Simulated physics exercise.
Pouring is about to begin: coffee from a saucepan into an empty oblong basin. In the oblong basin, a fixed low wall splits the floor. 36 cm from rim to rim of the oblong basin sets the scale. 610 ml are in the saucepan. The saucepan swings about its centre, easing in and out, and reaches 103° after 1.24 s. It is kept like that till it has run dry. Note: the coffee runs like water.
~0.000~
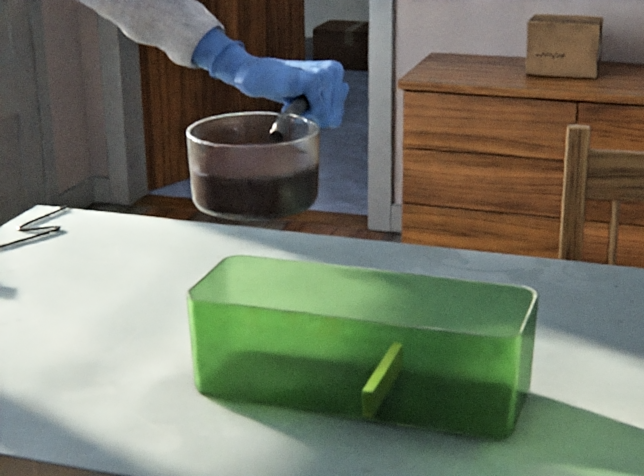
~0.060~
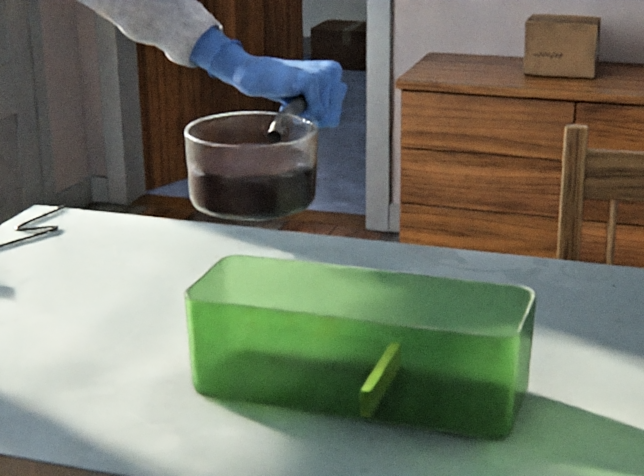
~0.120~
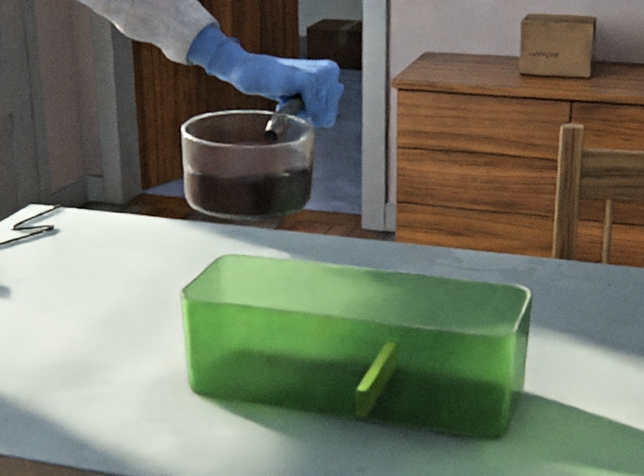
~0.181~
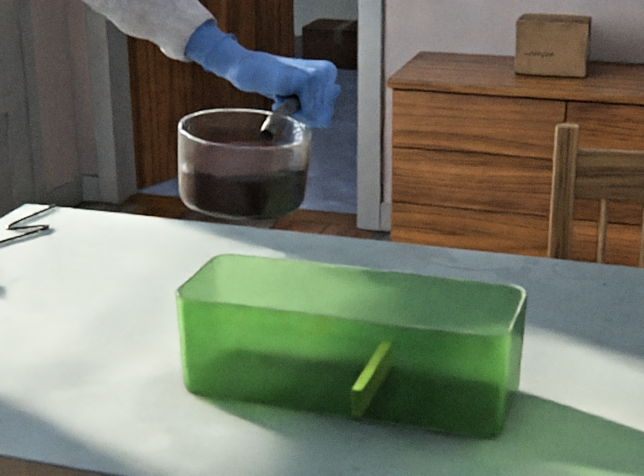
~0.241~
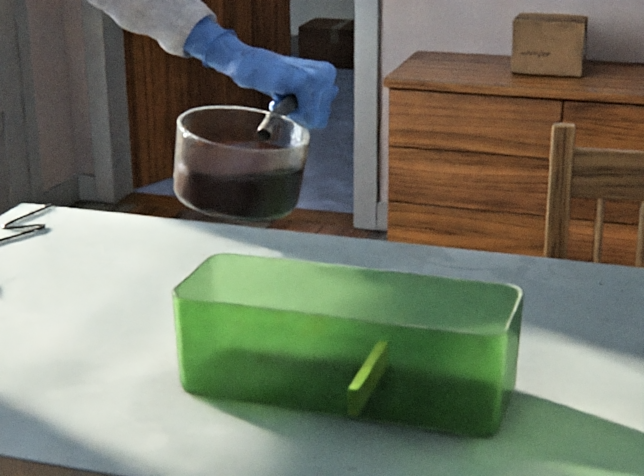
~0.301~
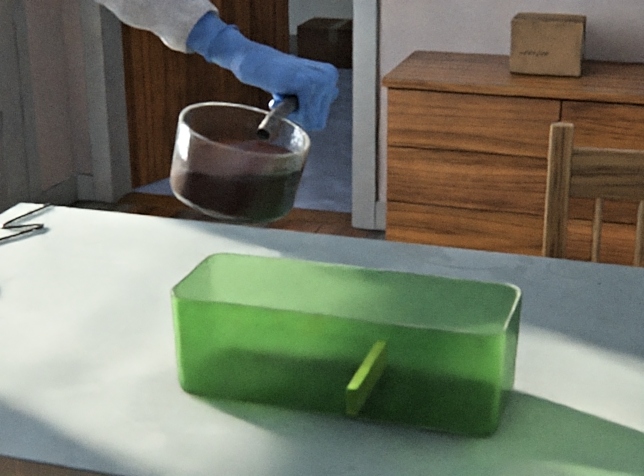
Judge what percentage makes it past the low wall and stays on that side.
Some 31 per cent makes it over and stays.
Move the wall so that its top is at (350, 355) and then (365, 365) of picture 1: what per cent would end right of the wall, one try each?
75 per cent first, 55 per cent second.
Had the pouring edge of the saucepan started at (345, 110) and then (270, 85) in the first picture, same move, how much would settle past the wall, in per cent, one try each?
Some 65 and 10 per cent, in that order.
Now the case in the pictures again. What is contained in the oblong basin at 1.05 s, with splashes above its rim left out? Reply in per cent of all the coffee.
70 per cent or thereabouts.
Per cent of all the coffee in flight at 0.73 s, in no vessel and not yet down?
Near 24 per cent at that moment.
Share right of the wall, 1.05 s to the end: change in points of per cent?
Result: An increase, close to 3.
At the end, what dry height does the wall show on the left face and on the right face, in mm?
Left about 14 mm, right about 20 mm.
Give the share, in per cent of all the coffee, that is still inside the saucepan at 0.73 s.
Around 72 percent.
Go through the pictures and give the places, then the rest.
Tilt 0°; pouring edge (315, 136); surface from (200, 154) to (314, 164); the oblong basin's rim runs from (207, 276) to (530, 315); the wall's top is at (384, 367), in the first frame.
Tilt 1°; pouring edge (313, 136); surface from (198, 153) to (312, 164), in the second frame.
Tilt 2°; pouring edge (310, 138); surface from (195, 153) to (309, 163), in the third frame.
Tilt 5°; pouring edge (307, 141); surface from (190, 152) to (304, 163), in the fourth frame.
Tilt 9°; pouring edge (305, 145); surface from (186, 152) to (300, 163), in the fifth frame.
Tilt 14°; pouring edge (305, 151); surface from (183, 151) to (301, 162), in the sixth frame.
After 0.73 s the tilt is 66° and 72 per cent is still to pour, 5 is left of the wall and 0 right of it.
After 1.05 s the tilt is 97° and 17 per cent is still to pour, 41 is left of the wall and 28 right of it.
After 1.38 s the tilt is 103° and 1 per cent is still to pour, 66 is left of the wall and 30 right of it.
After 1.74 s the tilt is 103° and 0 per cent is still to pour, 68 is left of the wall and 31 right of it.
In the end 68 per cent lies left of the wall, 31 right of it and 1 outside.
